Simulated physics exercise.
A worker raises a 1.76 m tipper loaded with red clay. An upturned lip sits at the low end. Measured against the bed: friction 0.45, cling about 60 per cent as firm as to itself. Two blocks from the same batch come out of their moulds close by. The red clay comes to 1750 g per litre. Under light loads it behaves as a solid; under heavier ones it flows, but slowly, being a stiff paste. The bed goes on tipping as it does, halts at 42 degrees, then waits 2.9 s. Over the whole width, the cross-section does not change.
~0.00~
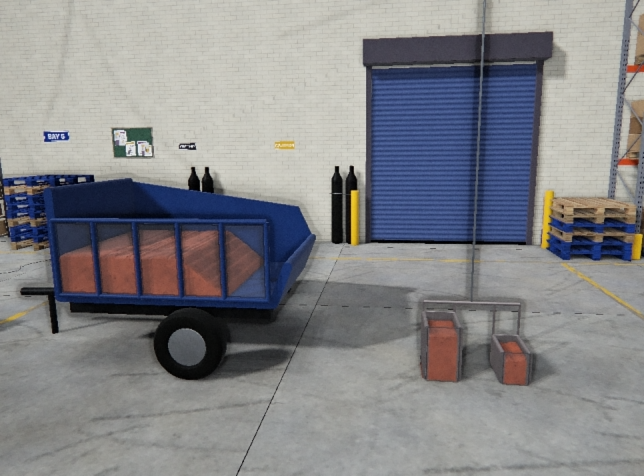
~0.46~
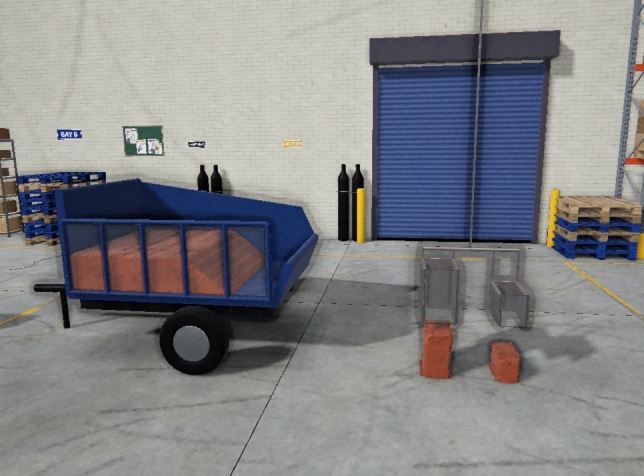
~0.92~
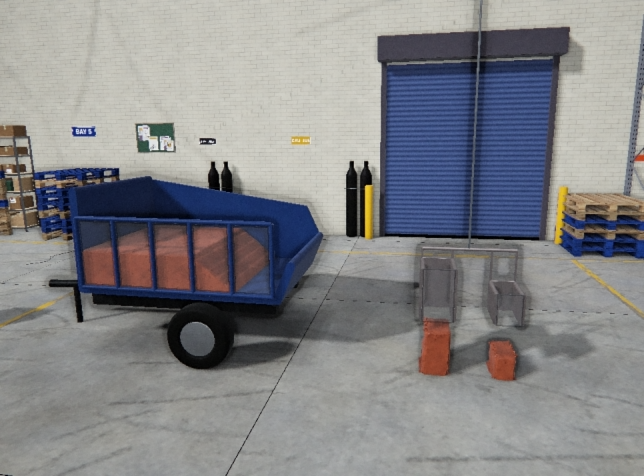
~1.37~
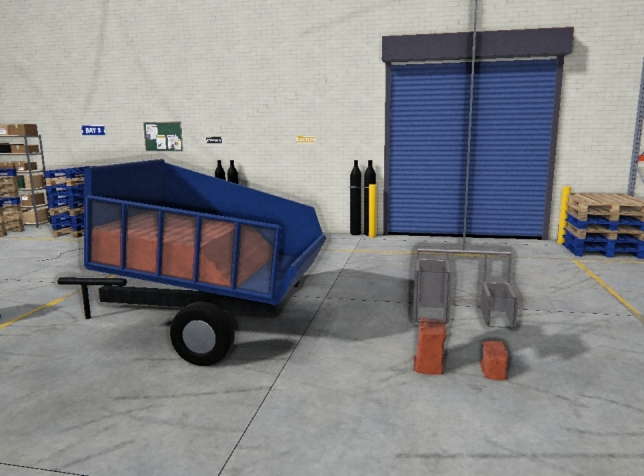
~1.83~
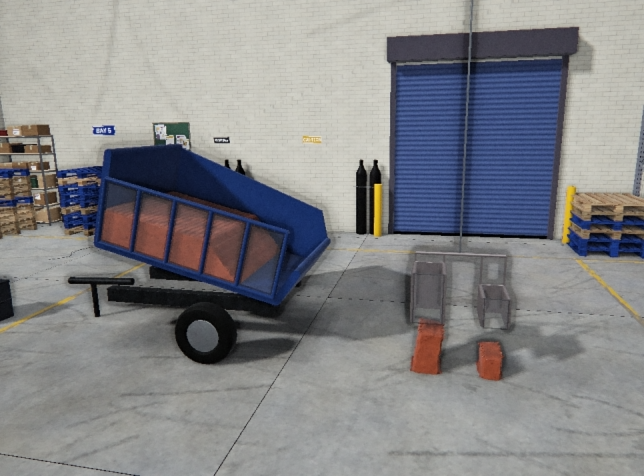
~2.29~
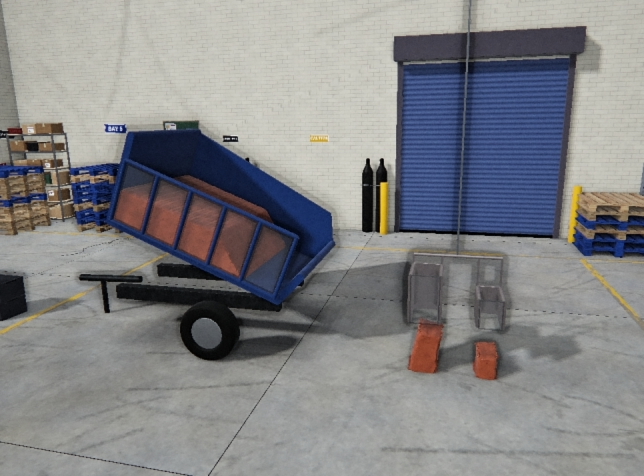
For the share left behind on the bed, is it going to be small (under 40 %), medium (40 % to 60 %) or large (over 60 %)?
It is going to be large.
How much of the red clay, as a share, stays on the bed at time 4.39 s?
95 per cent.
By 2.92 s, the tilt is 32 degrees and 100 % is on the bed.
By 3.65 s, the tilt is 42 degrees and 100 % is on the bed.
By 4.39 s, the tilt is 42 degrees and 94 % is on the bed.
By 5.13 s, the tilt is 42 degrees and 85 % is on the bed.
By 6.58 s, at the end, the tilt is 42 degrees and 85 % is on the bed.
